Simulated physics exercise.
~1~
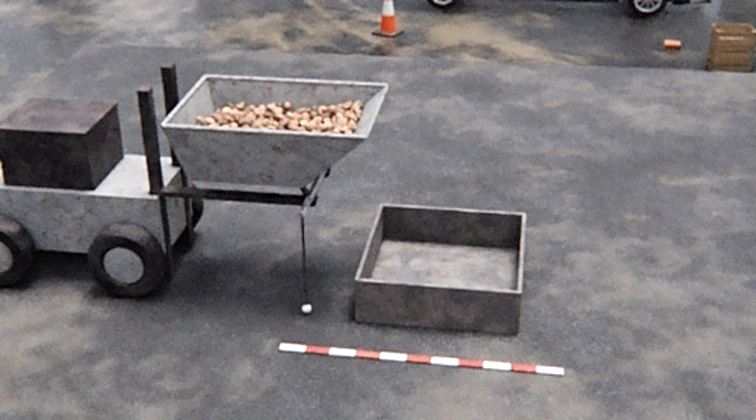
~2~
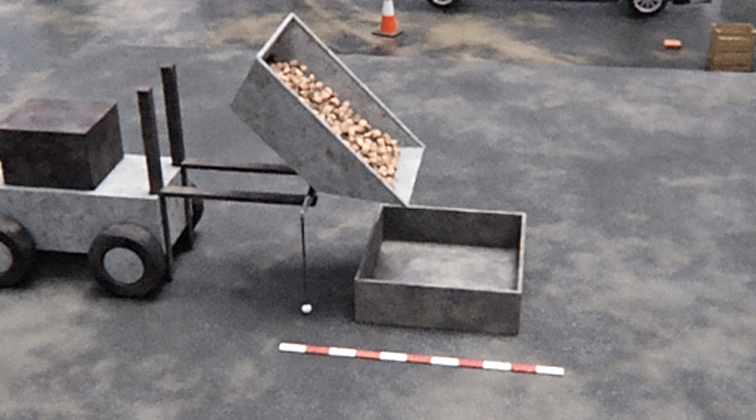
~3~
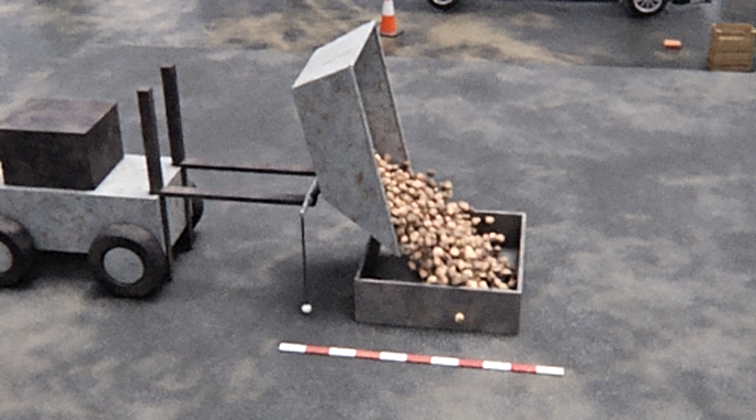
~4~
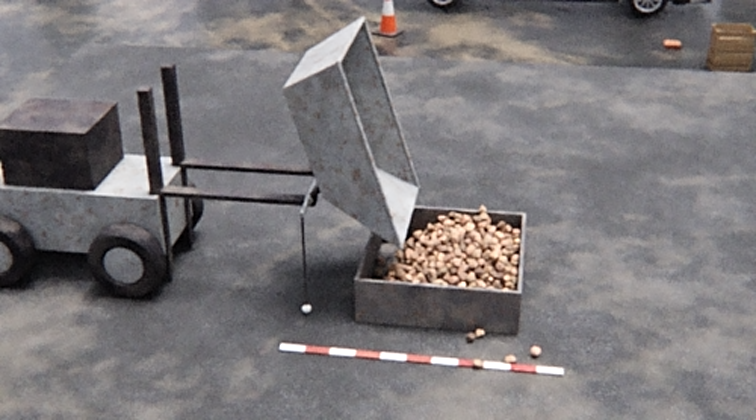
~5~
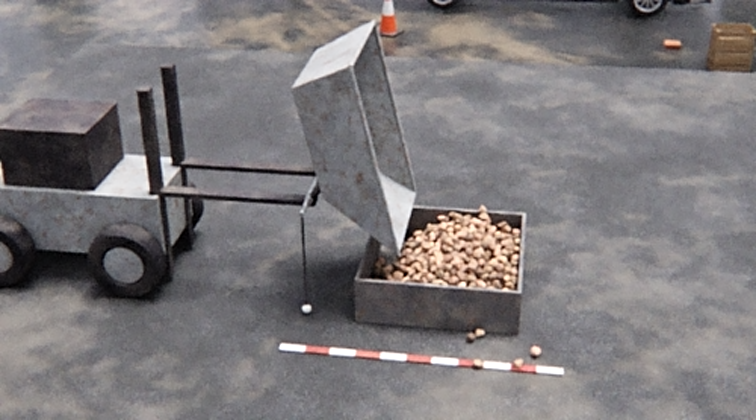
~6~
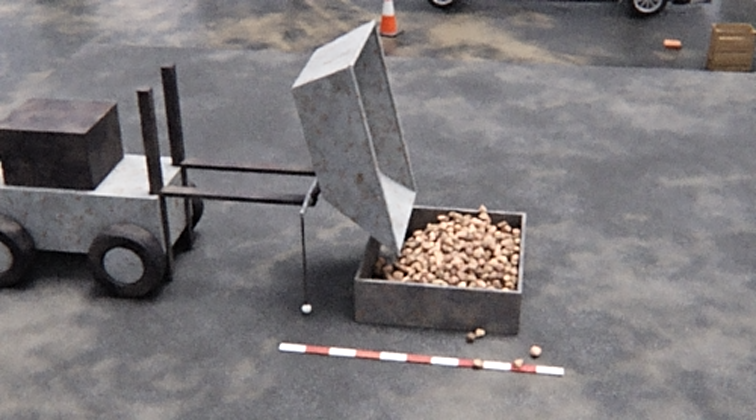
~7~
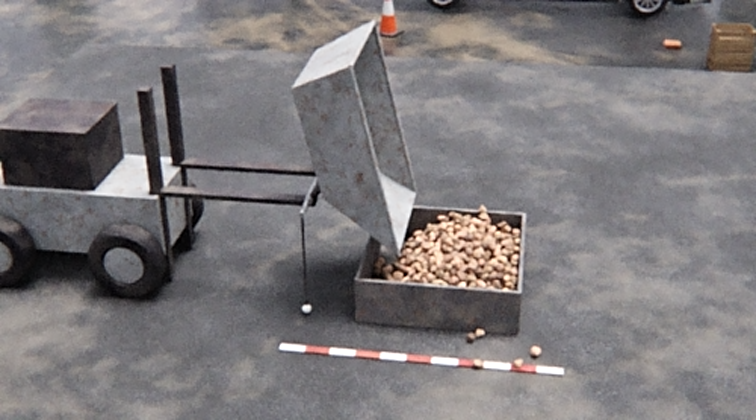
We see a fork truck tip a grey metal skip of crushed rock steeply to the right, pouring the stones into an open bin. The emptied skip jerks slightly back and forward, then stays tilted over the heaped bin, with a few stones lying on the ground in front.
